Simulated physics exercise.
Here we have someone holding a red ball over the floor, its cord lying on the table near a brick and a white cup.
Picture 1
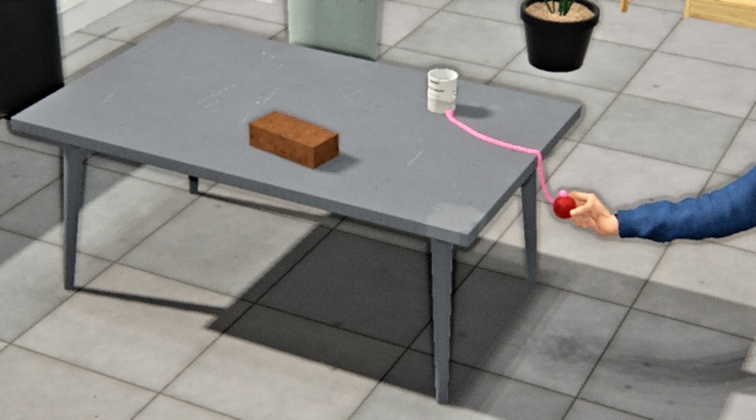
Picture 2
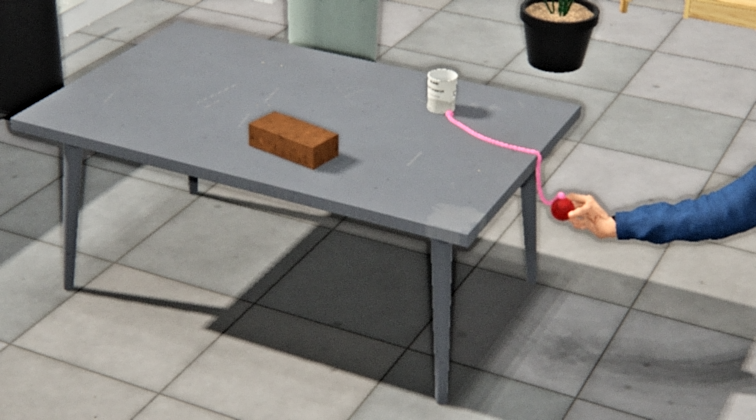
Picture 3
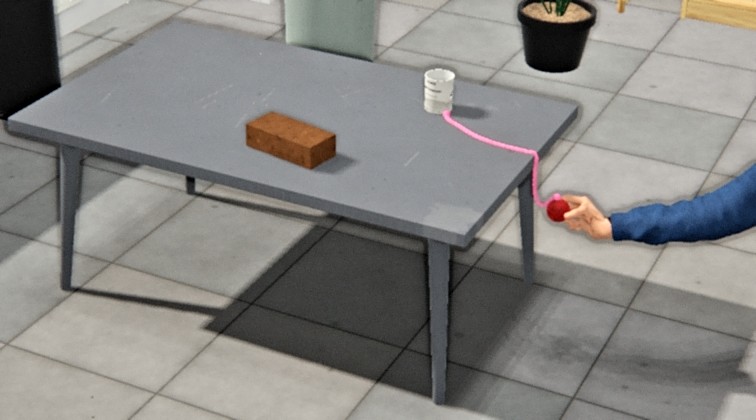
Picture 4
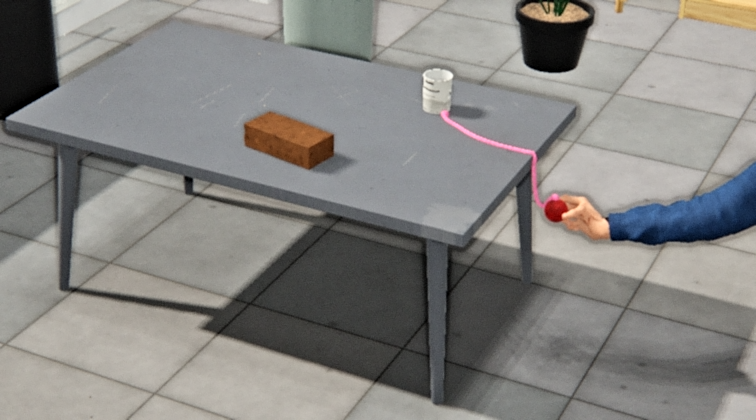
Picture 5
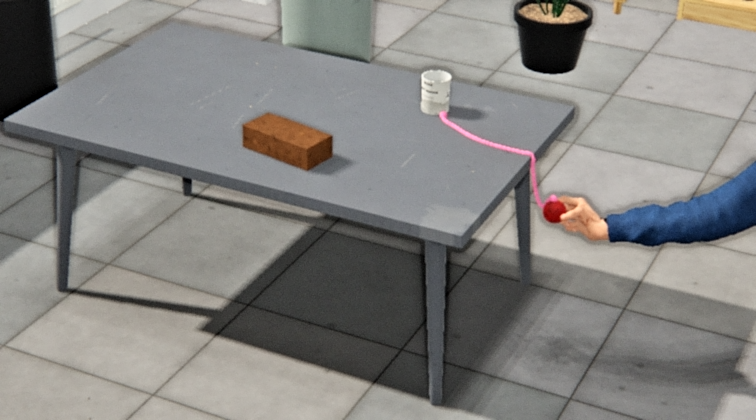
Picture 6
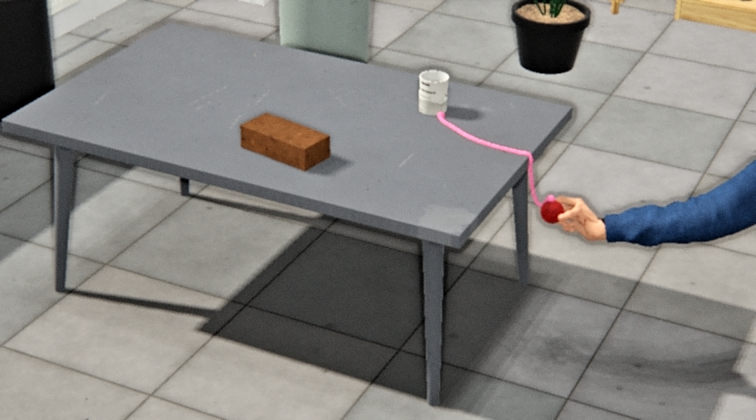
A hand in a blue sleeve holds a red ball beside the right edge of a grey table, seen from above at an angle in a room with a pale tiled floor. A pink cord runs from the ball across the tabletop to a white cup, with a brown brick to its left and a potted plant behind. Everything keeps its place while the view shifts very slightly.
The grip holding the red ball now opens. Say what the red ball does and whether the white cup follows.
Outcome: The red ball falls to the ground, the white cup is carried off.
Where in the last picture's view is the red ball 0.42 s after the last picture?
Somewhere about (527, 332), I'd say.
Then, 0.42 s later than the last view, ball on the floor near (527, 332); brick as before; cup tugged along near (553, 137).
Then, 0.70 s later than the last view, ball on the floor near (524, 326); brick as before; cup down on the floor.
Finally, ball on the floor near (527, 326); brick as before; cup down on the floor. The red ball drops all the way and the white cup is dragged off.
